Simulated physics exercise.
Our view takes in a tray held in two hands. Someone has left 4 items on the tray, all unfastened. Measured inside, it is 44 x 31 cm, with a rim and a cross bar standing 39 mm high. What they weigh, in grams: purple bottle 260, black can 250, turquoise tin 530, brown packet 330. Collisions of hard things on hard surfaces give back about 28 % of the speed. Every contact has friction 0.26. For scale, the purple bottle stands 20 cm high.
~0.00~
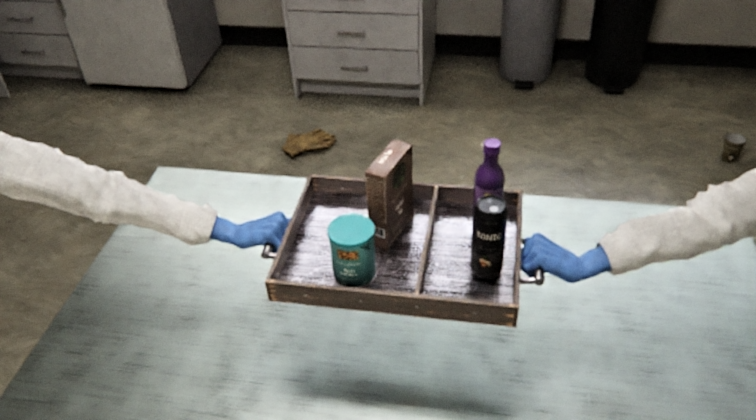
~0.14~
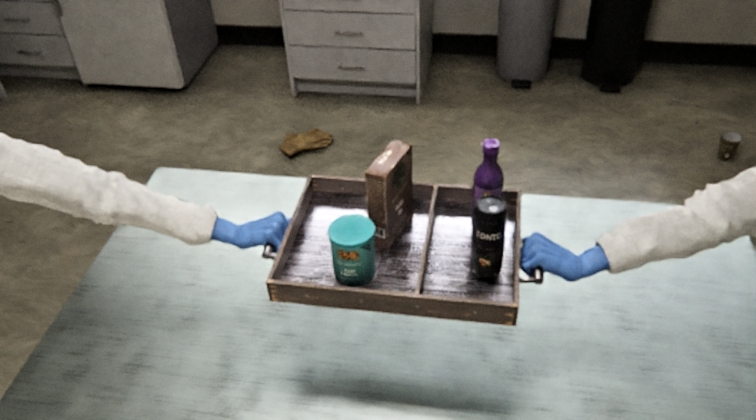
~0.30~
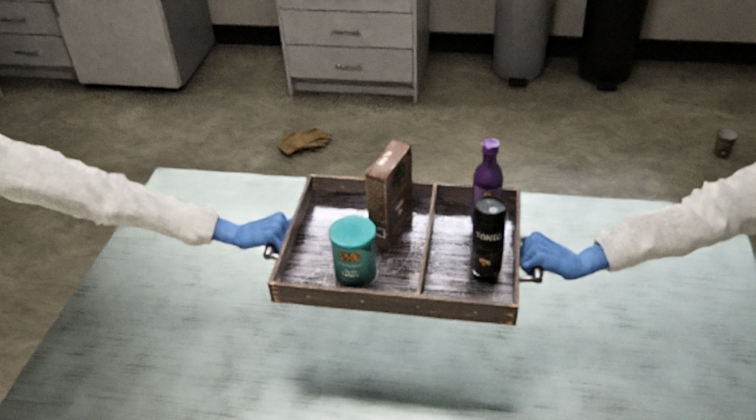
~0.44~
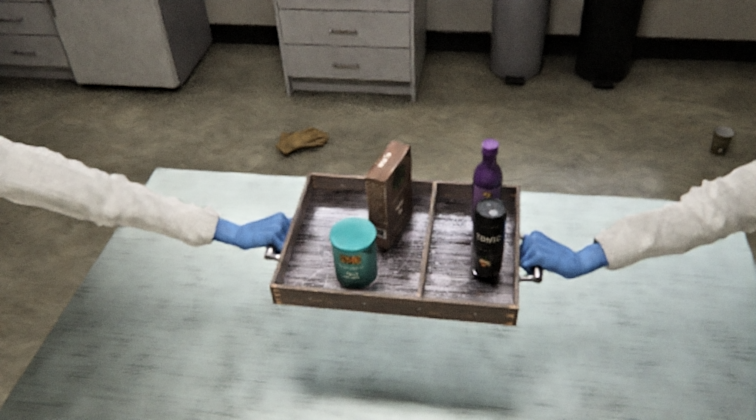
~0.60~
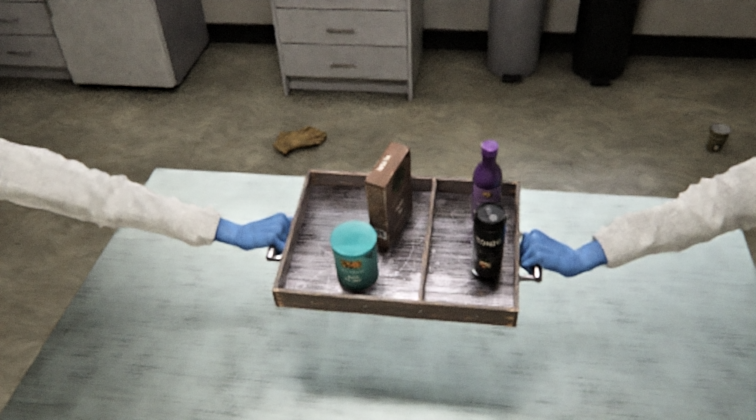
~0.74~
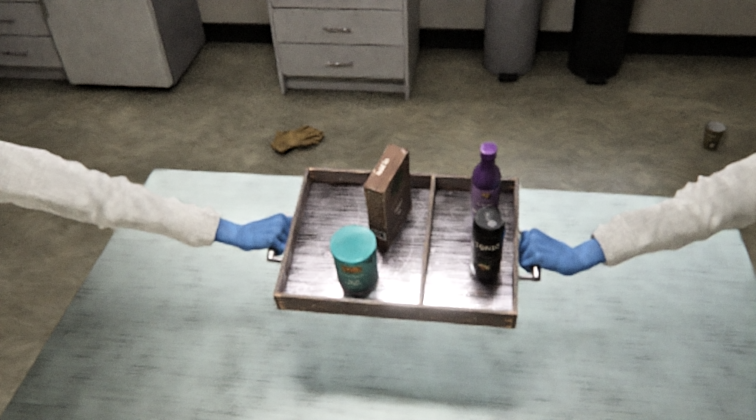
Two blue-gloved hands held a wooden tray carrying a turquoise tin, brown packet, purple bottle and black can, then gradually tilted its near edge down while the items stayed almost in place.
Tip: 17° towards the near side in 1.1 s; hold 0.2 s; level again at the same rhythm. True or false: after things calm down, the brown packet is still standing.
True.
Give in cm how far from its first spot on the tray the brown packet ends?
I'd put it at about 8 centimetres.
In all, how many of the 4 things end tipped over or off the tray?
That gives 0.
Around 1.24 s, tray tilted 17°, near edge down; brown packet shifted 2 cm near (387, 210); purple bottle shifted 2 cm; black can shifted 2 cm.
Around 1.54 s, tray tilted 16°, near edge down; brown packet shifted 7 cm near (387, 233); black can shifted 7 cm; purple bottle shifted 7 cm.
Around 1.94 s, tray tilted 9°, near edge down; brown packet shifted 8 cm near (392, 229); purple bottle shifted 16 cm; black can shifted 8 cm.
Finally (3.0 s), not toppled but over 5 cm from the start, purple bottle, black can and brown packet; turquoise tin still in place (within 5 cm). Final places as that camera would see them, brown packet near (393, 222).
